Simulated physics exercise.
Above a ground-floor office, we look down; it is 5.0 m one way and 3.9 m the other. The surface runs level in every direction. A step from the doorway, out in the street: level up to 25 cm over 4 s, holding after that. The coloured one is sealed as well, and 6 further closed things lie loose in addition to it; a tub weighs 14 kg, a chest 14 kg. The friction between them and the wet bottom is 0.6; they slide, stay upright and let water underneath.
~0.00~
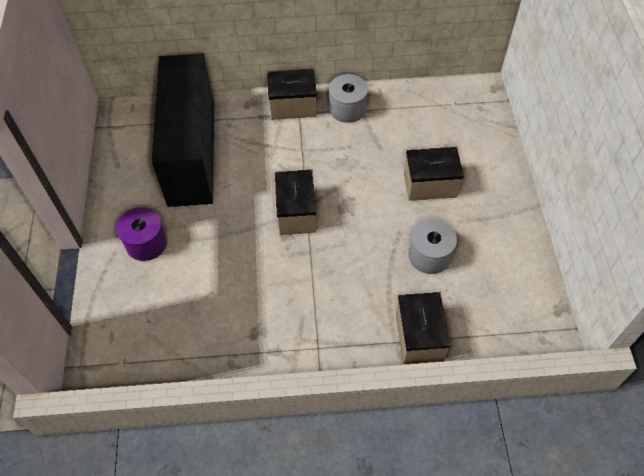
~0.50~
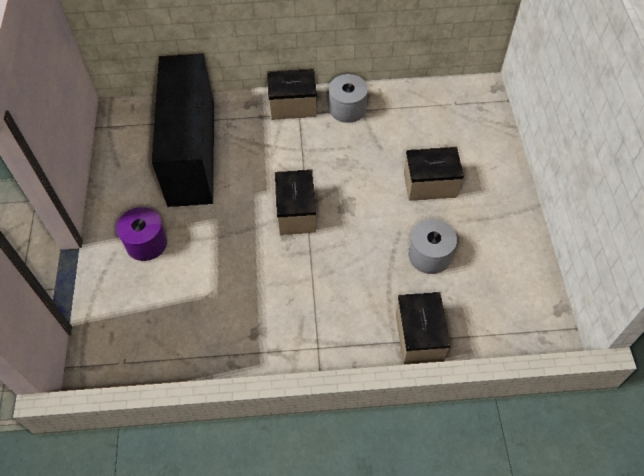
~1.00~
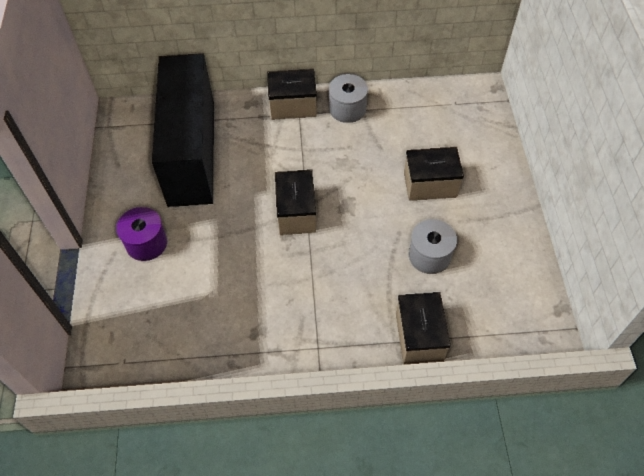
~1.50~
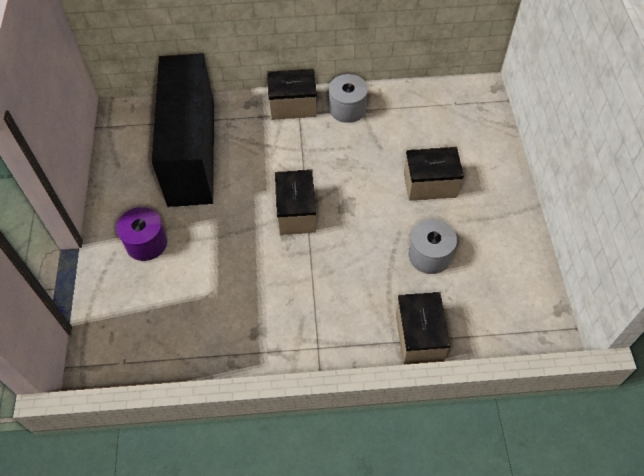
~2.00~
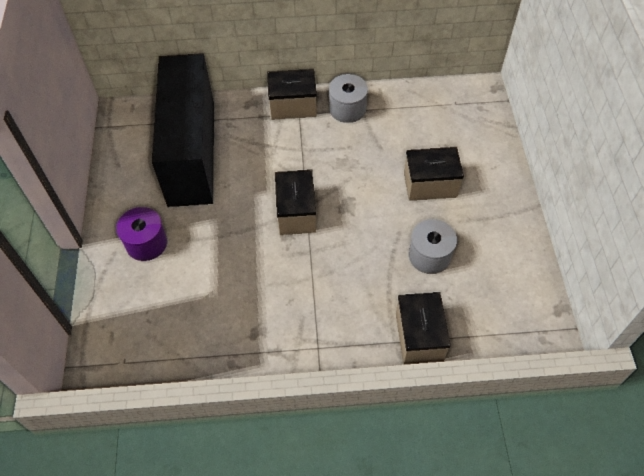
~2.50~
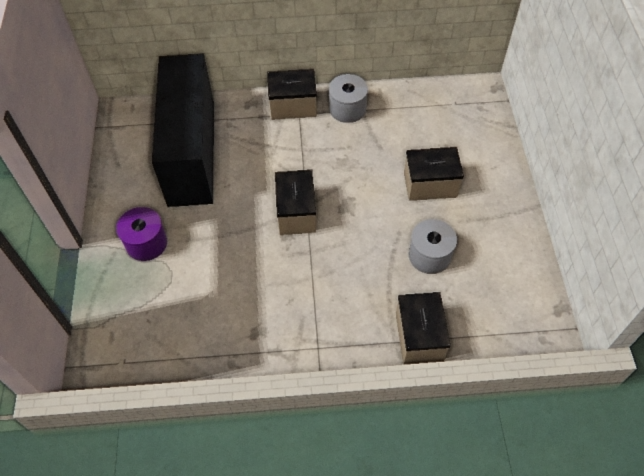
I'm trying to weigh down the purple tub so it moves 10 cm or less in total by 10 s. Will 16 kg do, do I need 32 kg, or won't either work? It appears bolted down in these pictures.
You need 32 kg.
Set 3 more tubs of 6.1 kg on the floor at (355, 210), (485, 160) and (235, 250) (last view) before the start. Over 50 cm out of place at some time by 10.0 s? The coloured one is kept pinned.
Taking them in order, the first is inside the line, the second beyond the line and the third inside the line.
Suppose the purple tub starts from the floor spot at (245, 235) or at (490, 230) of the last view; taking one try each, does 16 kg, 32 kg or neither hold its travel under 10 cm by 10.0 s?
Result, try 1: Heavy passes, light fails; try 2: Heavy passes, light fails.
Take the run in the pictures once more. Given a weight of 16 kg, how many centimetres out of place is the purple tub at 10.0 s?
120 cm.
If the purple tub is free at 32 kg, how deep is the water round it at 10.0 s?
Roughly 9 cm.
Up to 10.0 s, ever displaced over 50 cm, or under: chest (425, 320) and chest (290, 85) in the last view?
The first is beyond the mark and the second is within the mark.
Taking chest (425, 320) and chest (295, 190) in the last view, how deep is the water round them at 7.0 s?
I'd put it at 8 cm and 2 cm respectively.
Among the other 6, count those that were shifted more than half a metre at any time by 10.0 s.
It adds up to 1.
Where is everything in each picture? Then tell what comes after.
The purple tub at (139, 225) rests on the ground; 0.0 m2 under water; 0 of 7 have shifted, in the first frame.
The purple tub at (139, 225) rests on the ground; water covers 0.0 m2; 0 of 7 have shifted, in the second frame.
The purple tub at (139, 225) rests on the ground; 0.0 m2 under water; 0 of 7 have shifted, in the third frame.
The purple tub at (139, 225), on the bottom; 0.0 m2 under water; 0 of 7 have shifted, in the fourth frame.
The purple tub at (139, 225), on the bottom; water covers 0.1 m2; 0 of 7 have shifted, in the fifth frame.
The purple tub at (139, 225) rests on the ground; water covers 0.6 m2; 0 of 7 have shifted, in the sixth frame.
After 3.5 s the purple tub would be 0 cm from its start with 16 kg and 0 cm from its start with 32 kg; 5 cm of water round it then.
After 4.5 s the purple tub would be 19 cm from its start with 16 kg and 0 cm from its start with 32 kg; 7 cm of water round it then.
After 7.0 s the purple tub would be 46 cm from its start with 16 kg and 0 cm from its start with 32 kg; 7 cm of water round it then.
After 10.0 s the purple tub would be 121 cm from its start with 16 kg and 0 cm from its start with 32 kg; 9 cm of water round it then.
